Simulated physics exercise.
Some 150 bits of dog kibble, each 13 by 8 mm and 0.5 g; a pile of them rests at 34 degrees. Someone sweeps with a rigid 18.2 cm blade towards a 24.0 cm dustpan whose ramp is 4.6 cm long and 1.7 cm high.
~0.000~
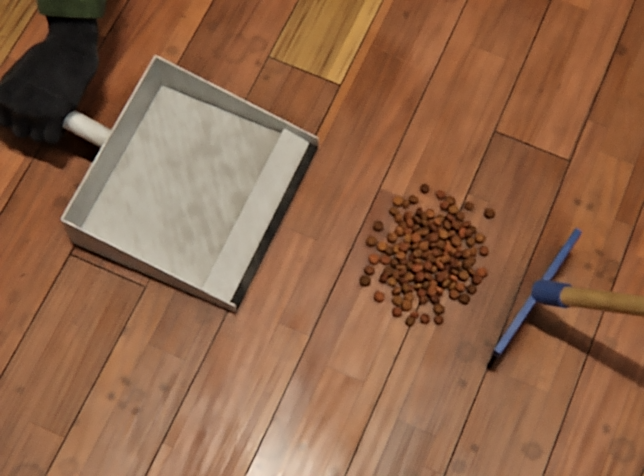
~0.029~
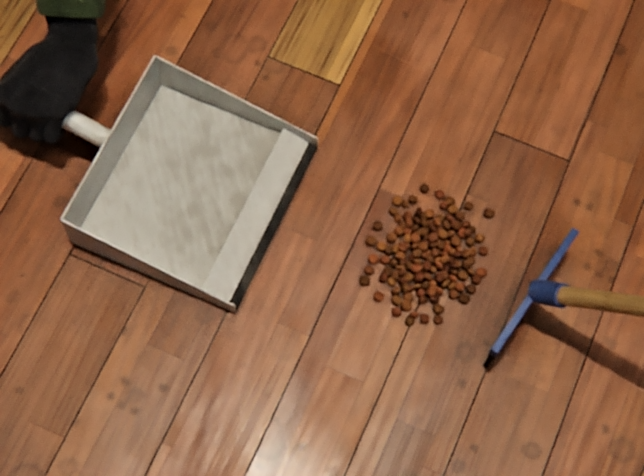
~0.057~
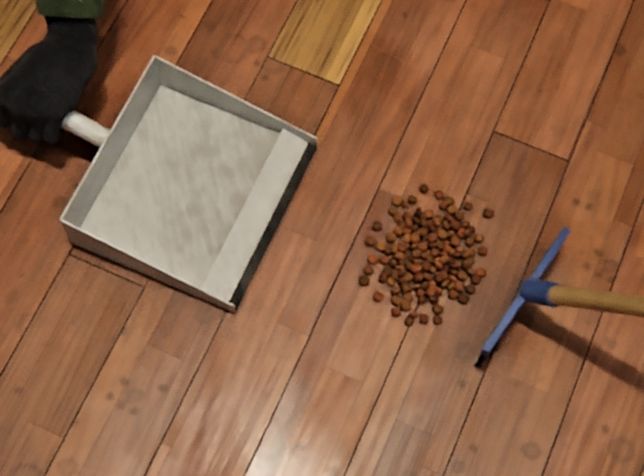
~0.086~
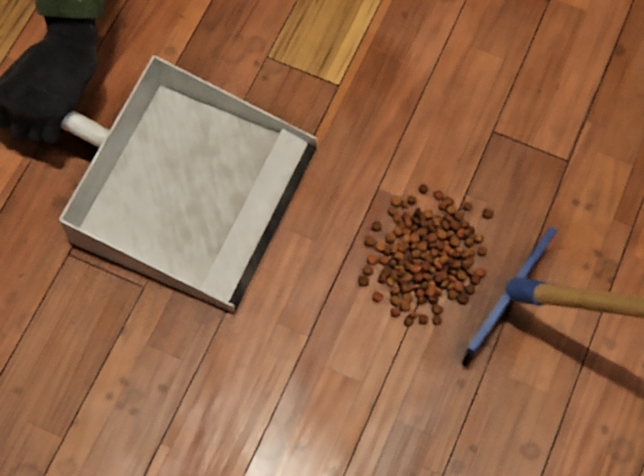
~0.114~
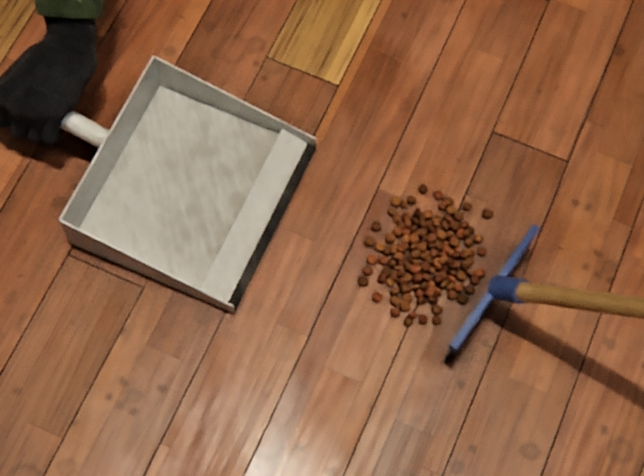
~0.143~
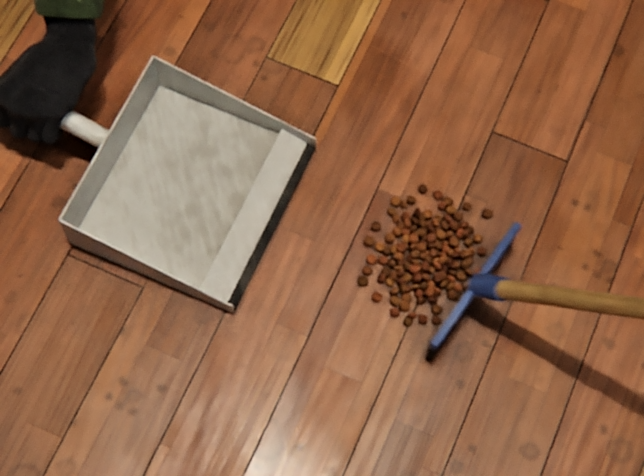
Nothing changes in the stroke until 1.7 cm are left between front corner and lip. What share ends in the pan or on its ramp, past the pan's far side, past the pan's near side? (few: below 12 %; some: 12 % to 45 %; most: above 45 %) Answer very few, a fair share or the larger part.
Pan: Very few, far side: Very few, near side: Very few.
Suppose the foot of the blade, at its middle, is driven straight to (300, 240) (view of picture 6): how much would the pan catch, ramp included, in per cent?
Some 20 per cent.
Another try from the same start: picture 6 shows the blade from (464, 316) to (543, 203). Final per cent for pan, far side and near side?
Pan 5, far 45, near 0.
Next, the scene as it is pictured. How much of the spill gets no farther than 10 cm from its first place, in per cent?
Roughly 35 per cent.
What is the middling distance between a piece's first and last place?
Roughly 14 cm.
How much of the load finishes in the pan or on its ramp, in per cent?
Roughly 5 per cent.
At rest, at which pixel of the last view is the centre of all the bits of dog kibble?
Around (313, 211).
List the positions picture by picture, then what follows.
The first frame shows blade from (497, 352) to (575, 236), moved 0.0 cm, 0 of the pieces shifted so far; middle of the pieces at (427, 255); pan at (183, 188).
The second frame shows blade from (494, 352) to (572, 236), moved 0.3 cm, 0 of the pieces shifted so far; middle of the pieces at (427, 255).
The third frame shows blade from (486, 351) to (564, 235), moved 1.2 cm, 0 of the pieces shifted so far; middle of the pieces at (426, 255).
The fourth frame shows blade from (472, 349) to (551, 234), moved 2.7 cm, 0 of the pieces shifted so far; middle of the pieces at (426, 255).
The fifth frame shows blade from (454, 348) to (533, 232), moved 4.7 cm, 0 of the pieces shifted so far; middle of the pieces at (425, 255).
The sixth frame shows blade from (434, 345) to (515, 230), moved 6.9 cm, 0 of the pieces shifted so far; middle of the pieces at (425, 255); pan at (181, 188). The blade's pace is about 0.74 m/s, heading 17 degrees towards the viewer's side.
After 0.30 s, middle of the blade 14 cm from the lip; 0 % over the lip, far side 5 %, near side 0 %.
After 0.41 s, middle of the blade 6 cm from the lip; 0 % over the lip, far side 5 %, near side 0 %.
After 0.65 s, middle of the blade 3 cm from the lip; 5 % over the lip, far side 5 %, near side 0 %.
At rest (1.1 s), pan 5 %, far side 5 %, near side 0 %, in front of the lip or behind the blade 90 %.
